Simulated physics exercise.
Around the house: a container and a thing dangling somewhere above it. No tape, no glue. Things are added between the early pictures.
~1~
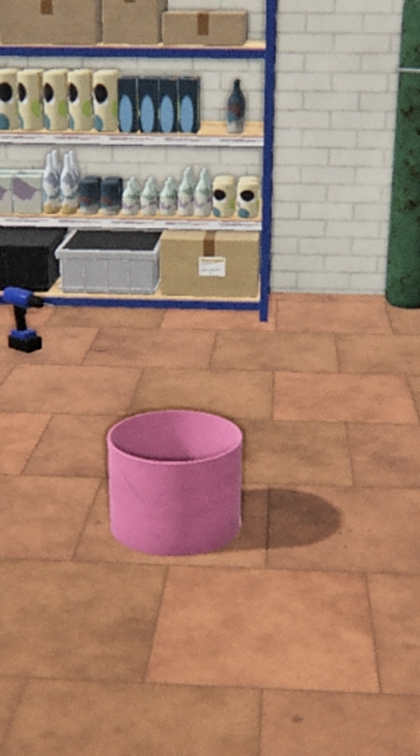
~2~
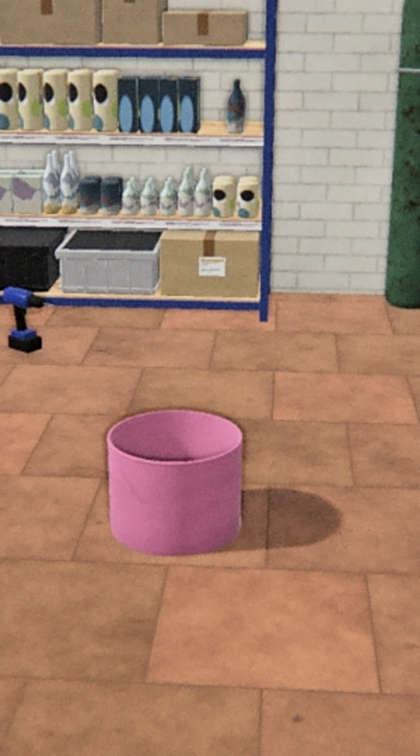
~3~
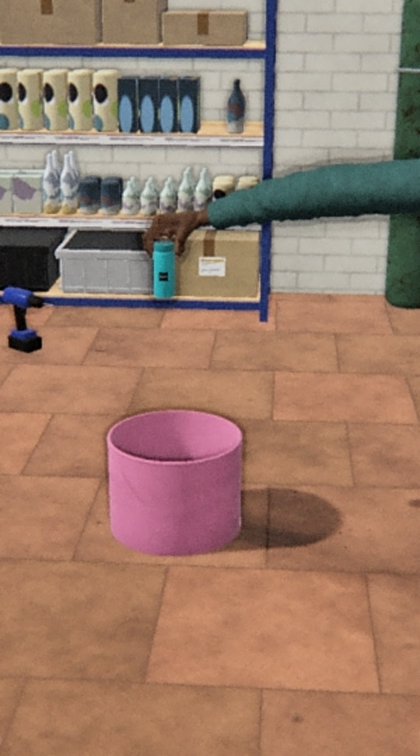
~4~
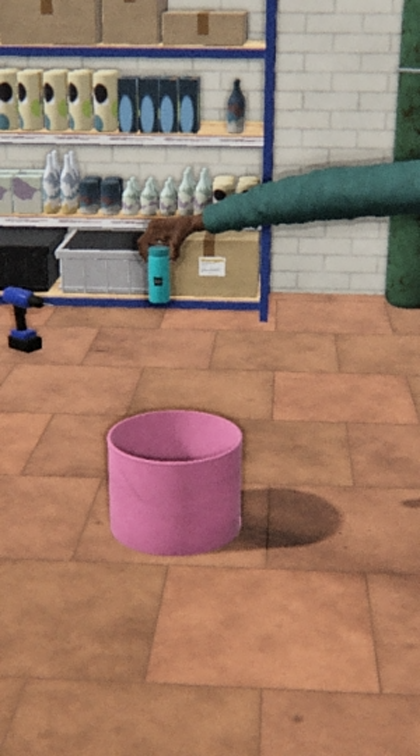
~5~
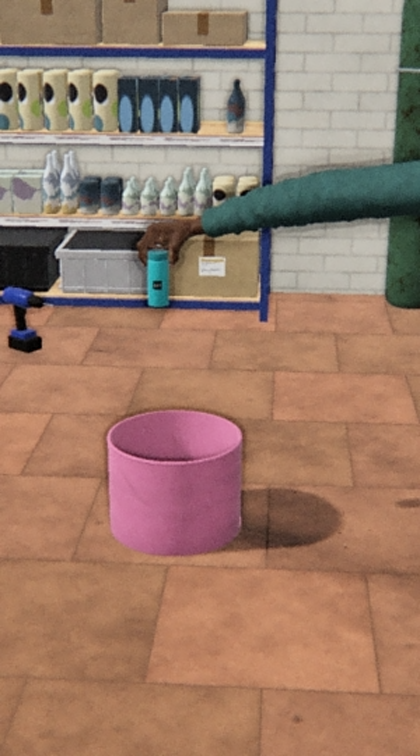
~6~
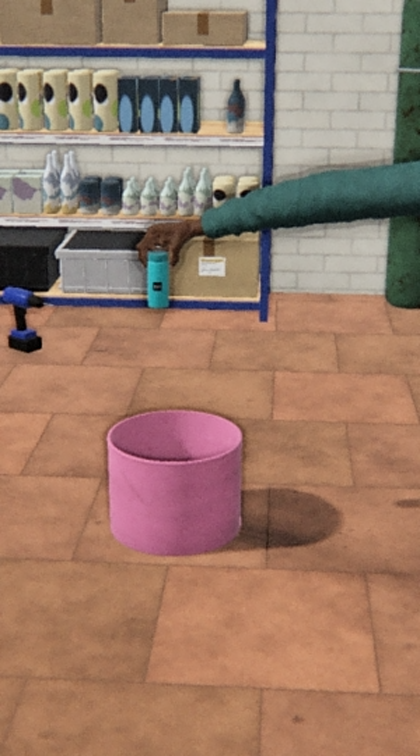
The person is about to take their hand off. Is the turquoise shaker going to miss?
Here the turquoise shaker lands inside.
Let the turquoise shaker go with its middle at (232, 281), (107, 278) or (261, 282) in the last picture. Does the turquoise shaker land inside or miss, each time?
Try by try, it goes in; goes in; is not caught.
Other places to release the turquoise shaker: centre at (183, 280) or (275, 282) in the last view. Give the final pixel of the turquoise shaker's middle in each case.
It ends around (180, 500) and (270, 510).
Then, 0.26 s past the last view, turquoise shaker in the air near (159, 378).
Finally, the turquoise shaker is caught, near (161, 499).
